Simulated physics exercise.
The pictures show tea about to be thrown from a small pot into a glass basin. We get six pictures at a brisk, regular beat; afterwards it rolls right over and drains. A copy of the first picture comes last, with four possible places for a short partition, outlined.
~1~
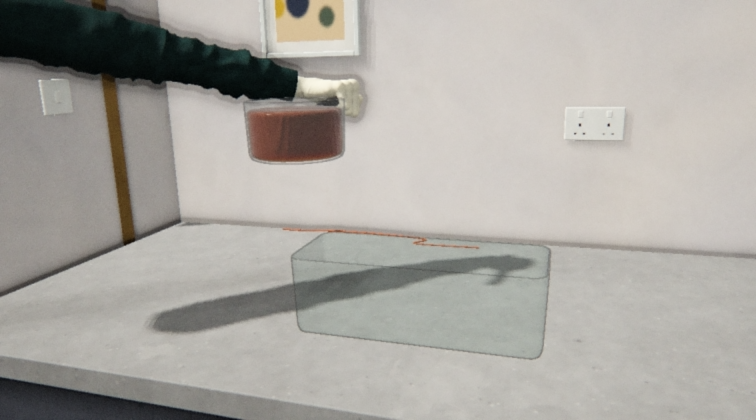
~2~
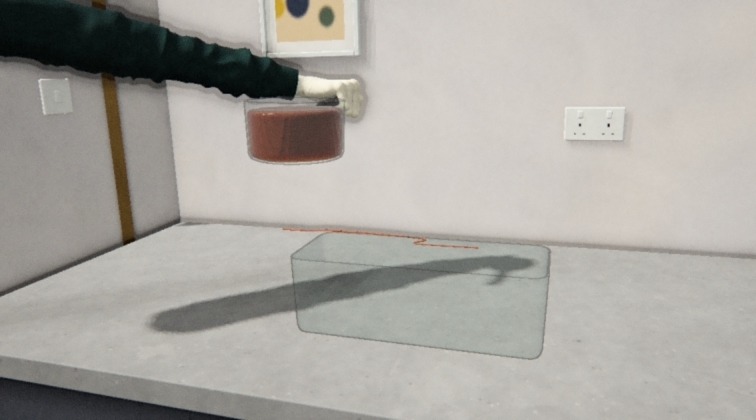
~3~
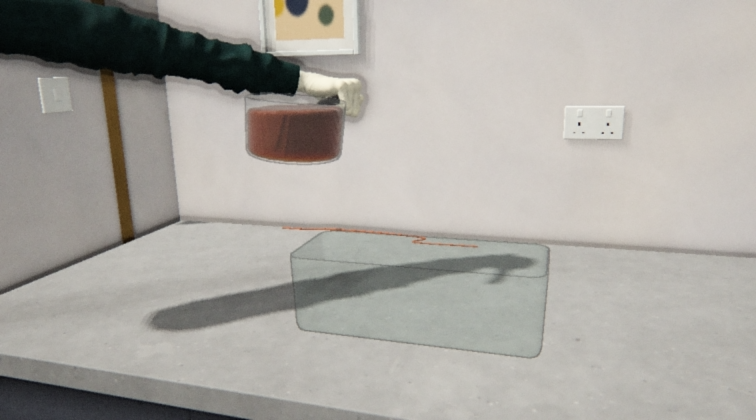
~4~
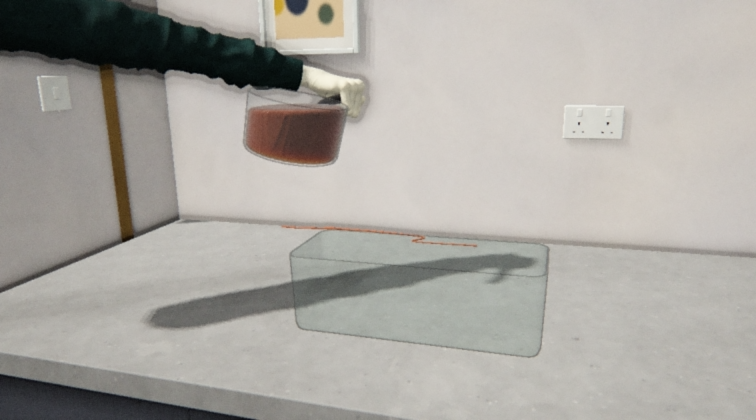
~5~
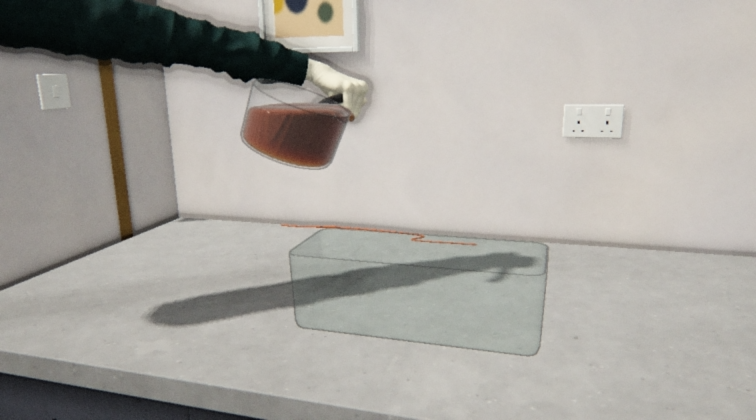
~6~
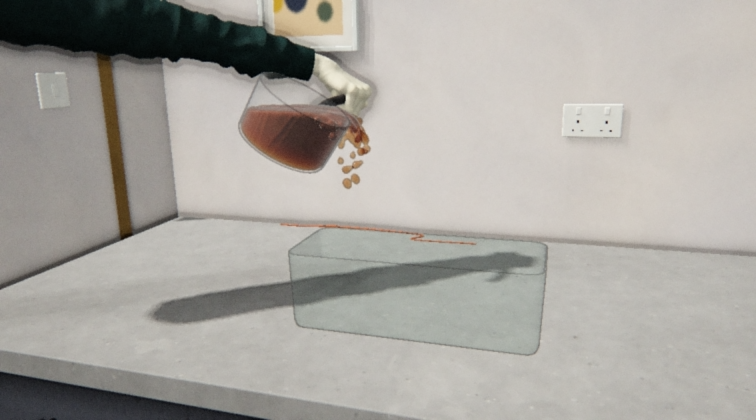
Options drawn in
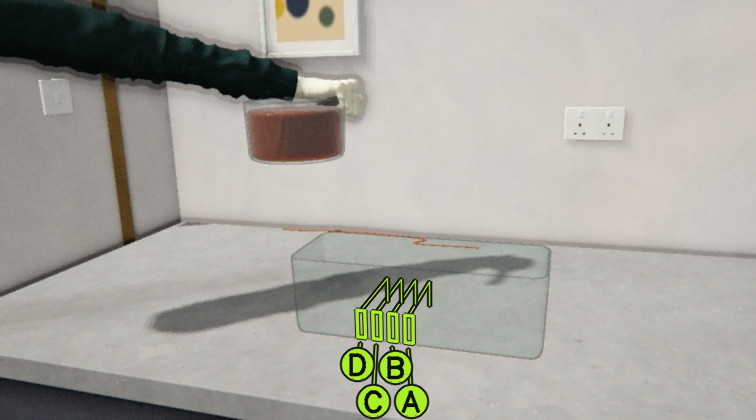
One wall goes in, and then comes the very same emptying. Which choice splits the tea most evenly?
B is best.
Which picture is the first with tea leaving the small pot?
Picture 5.
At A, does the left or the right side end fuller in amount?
The left side.
On the marked copy, A at (408, 349); B at (392, 347); C at (376, 345); D at (360, 343).
If A is chosen, about 72 % ends left of the wall and 26 % right of it.
If B is chosen, about 51 % ends left of the wall and 48 % right of it.
If C is chosen, about 35 % ends left of the wall and 64 % right of it.
If D is chosen, about 22 % ends left of the wall and 76 % right of it.
